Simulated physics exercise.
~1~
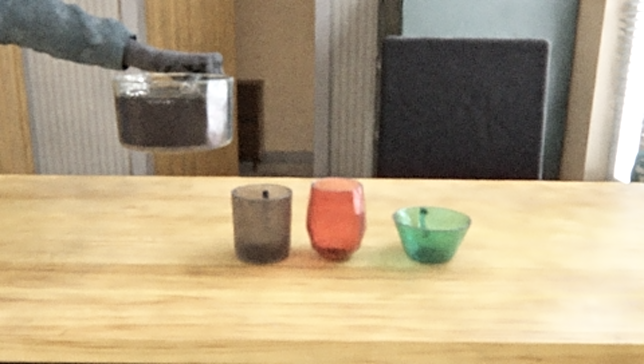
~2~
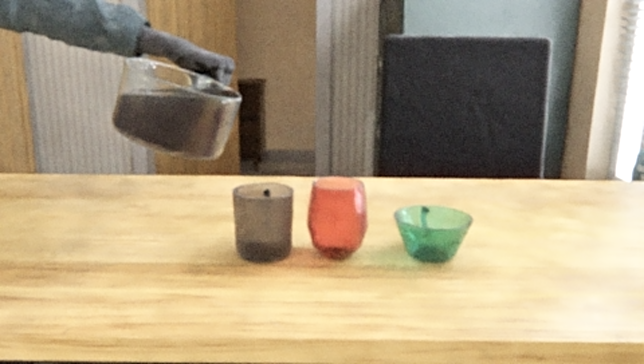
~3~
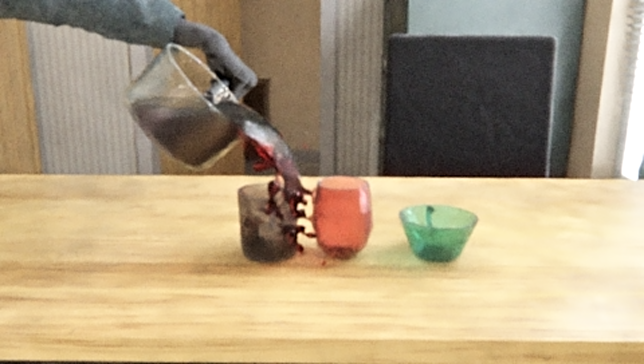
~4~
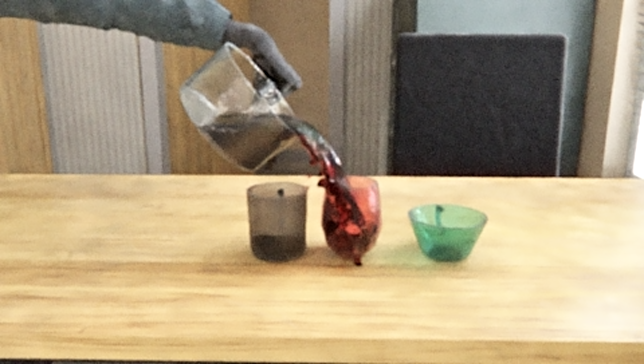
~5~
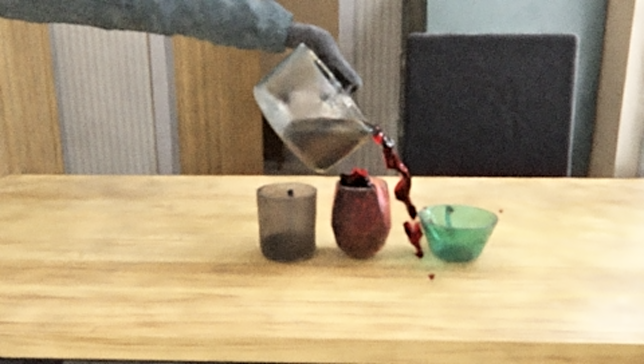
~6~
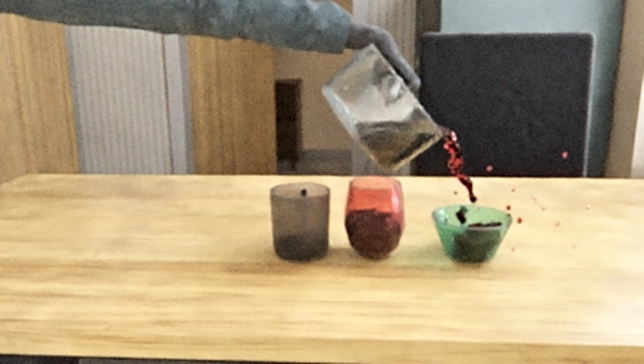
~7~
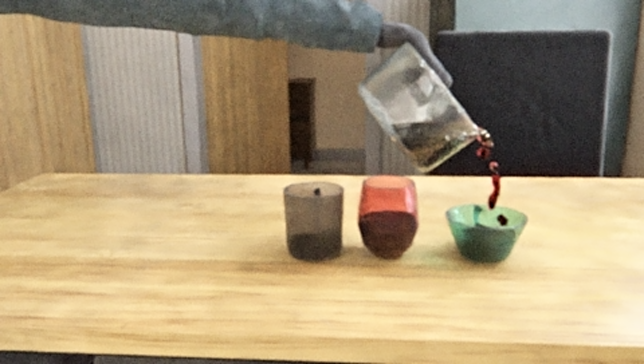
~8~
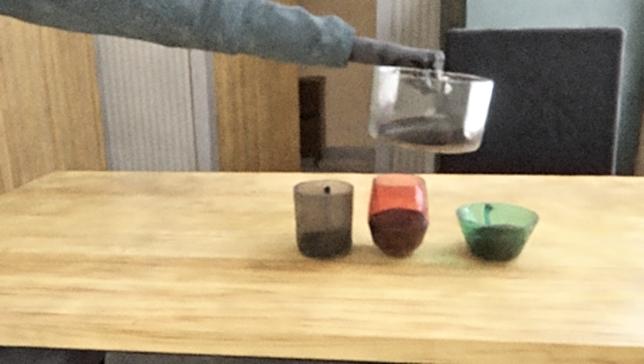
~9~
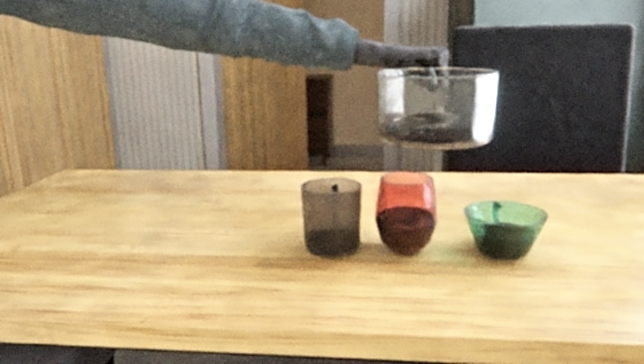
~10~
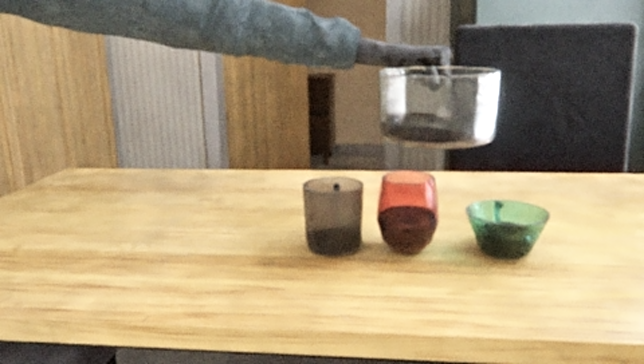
Dark red wine streamed from a clear pot that a hand tipped and moved rightwards over a grey mug, a red glass and a green cup, splashing a little, before the pot was levelled and held still above them with some wine left inside.
